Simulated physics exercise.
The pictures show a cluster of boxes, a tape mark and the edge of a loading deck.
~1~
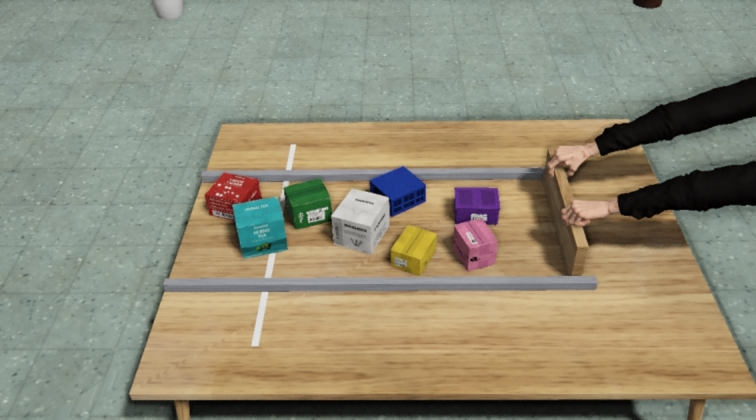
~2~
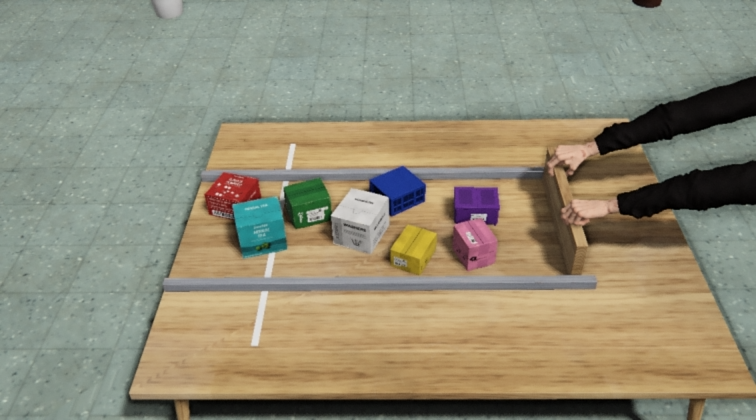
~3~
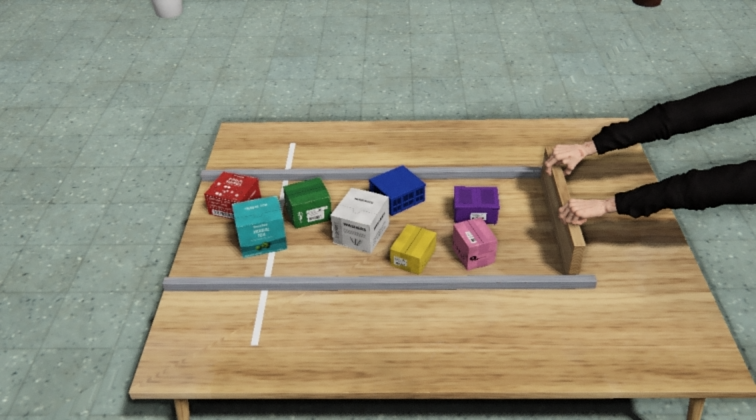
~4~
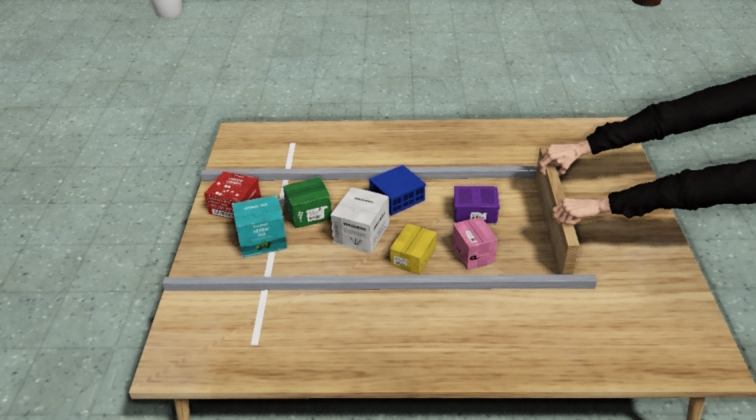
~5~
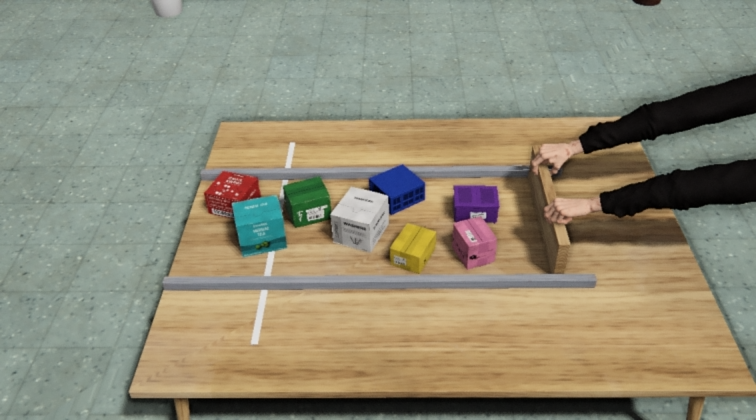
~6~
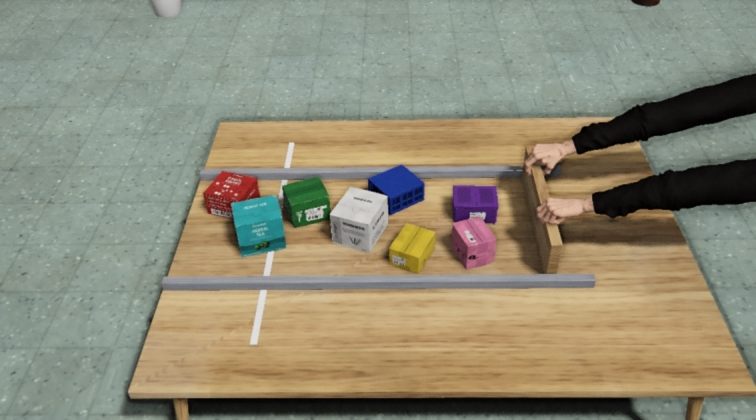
Two hands slid a wooden plank a short way left between two gray rails on a table, while the colorful boxes in front of it, some near a white tape line, stayed practically still.
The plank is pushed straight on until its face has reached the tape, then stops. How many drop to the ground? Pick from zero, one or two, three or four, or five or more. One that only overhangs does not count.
Outcome: The number that fall off is one or two.
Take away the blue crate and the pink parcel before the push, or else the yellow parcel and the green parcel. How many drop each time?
The counts: 2 and 1.
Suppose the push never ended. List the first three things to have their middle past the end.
They are the turquoise box, then the red box, then the white box.
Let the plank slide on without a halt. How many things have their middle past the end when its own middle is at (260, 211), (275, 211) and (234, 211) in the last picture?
Place by place, 2, 2 and 4.
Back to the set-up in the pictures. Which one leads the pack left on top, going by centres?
Foremost is the white box.
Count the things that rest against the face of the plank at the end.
3 of them.
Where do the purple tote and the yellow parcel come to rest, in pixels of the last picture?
First (254, 214), then (220, 258).
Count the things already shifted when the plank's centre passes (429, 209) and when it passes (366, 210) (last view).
First 5, then 7.
Soon after, none off yet; red box at rest near (232, 196); turquoise box at rest near (259, 226); green parcel at rest near (307, 202).
After that, none off yet; red box at rest near (232, 196); turquoise box at rest near (258, 226); green parcel displaced a little near (290, 197).
And then, none off yet; red box displaced a little near (222, 196); turquoise box displaced about its own width near (193, 230); green parcel displaced about its own width near (262, 190).
In the end, the number that fall off is one or two; gone, turquoise box and red box.
